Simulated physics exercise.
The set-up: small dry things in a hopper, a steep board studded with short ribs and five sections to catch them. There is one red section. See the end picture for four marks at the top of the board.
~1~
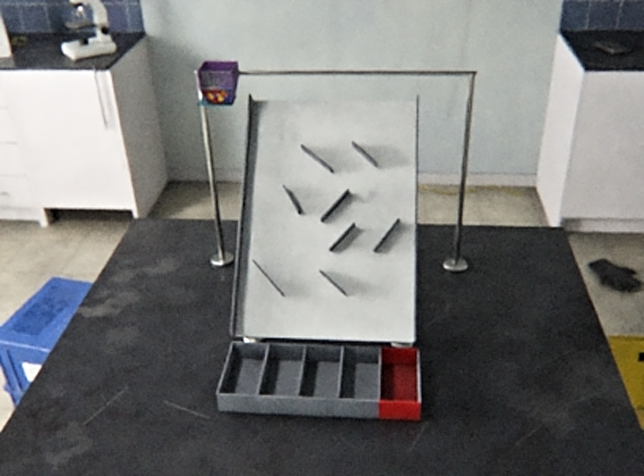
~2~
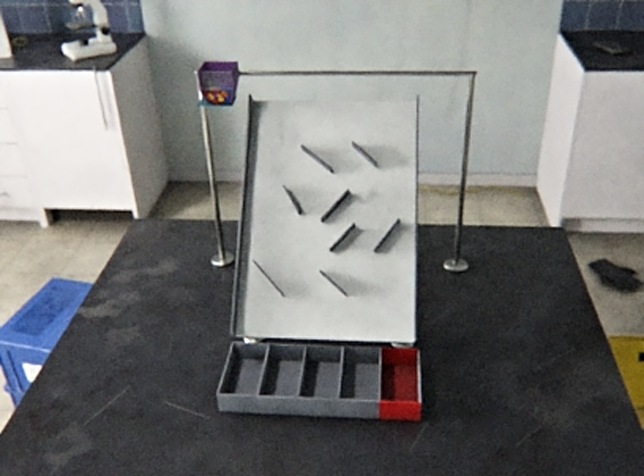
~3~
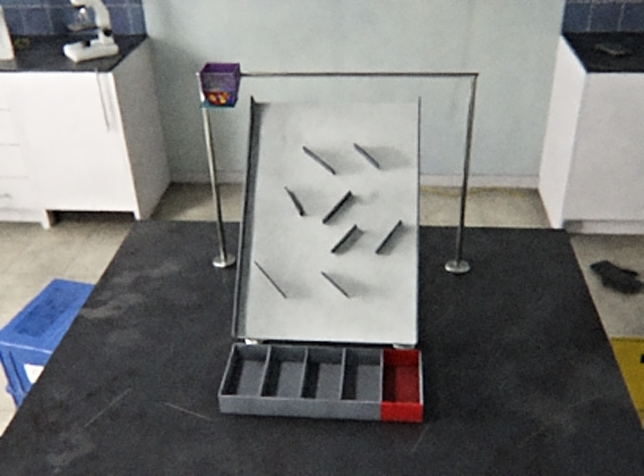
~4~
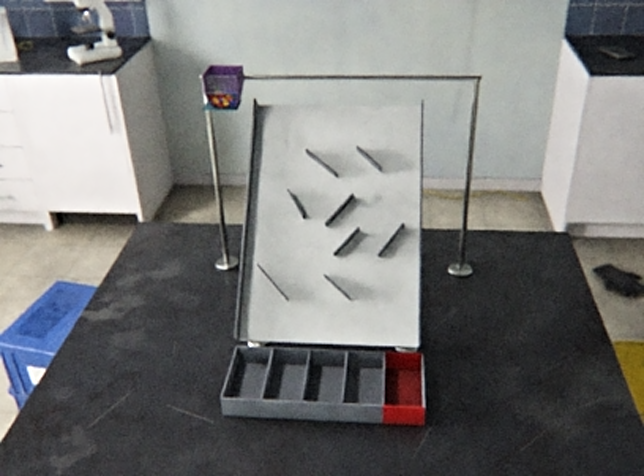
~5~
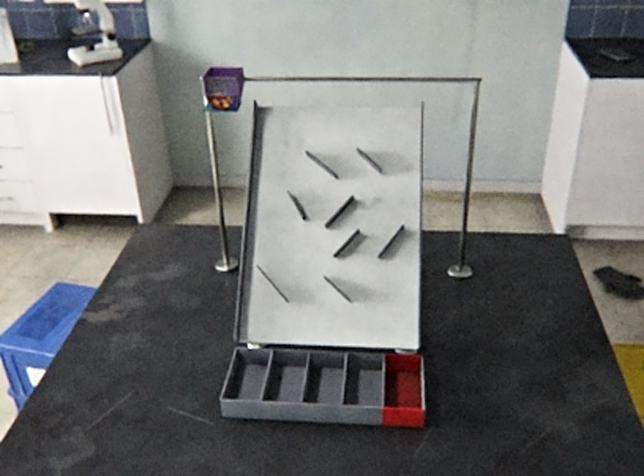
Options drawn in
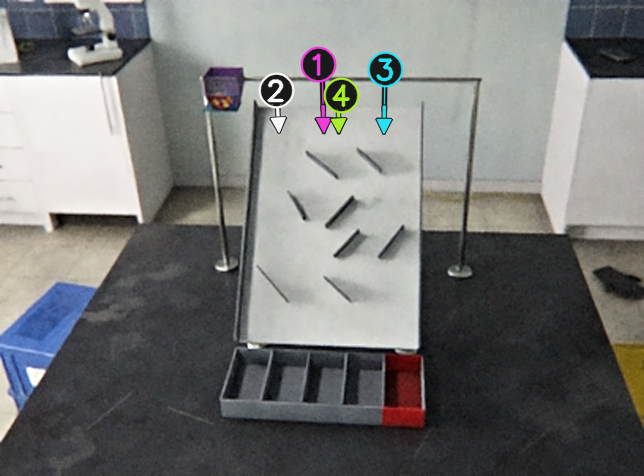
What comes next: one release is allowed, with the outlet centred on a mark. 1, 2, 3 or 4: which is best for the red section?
I would pick mark 3.
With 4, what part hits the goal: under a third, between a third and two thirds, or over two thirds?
It is under a third.
On the marked copy, mark 1 meets the board at (323, 127); mark 2 meets the board at (278, 127); mark 3 meets the board at (383, 128); mark 4 meets the board at (338, 127).
Choosing 1, just a few in the red section, almost all in other sections, about a tenth held on the board.
Choosing 2, just a few in the red section, almost all in other sections.
Choosing 3, roughly half in the red section, roughly half in other sections, just a few outside the box.
Choosing 4, just a few in the red section, the larger part in other sections, about a tenth held on the board.
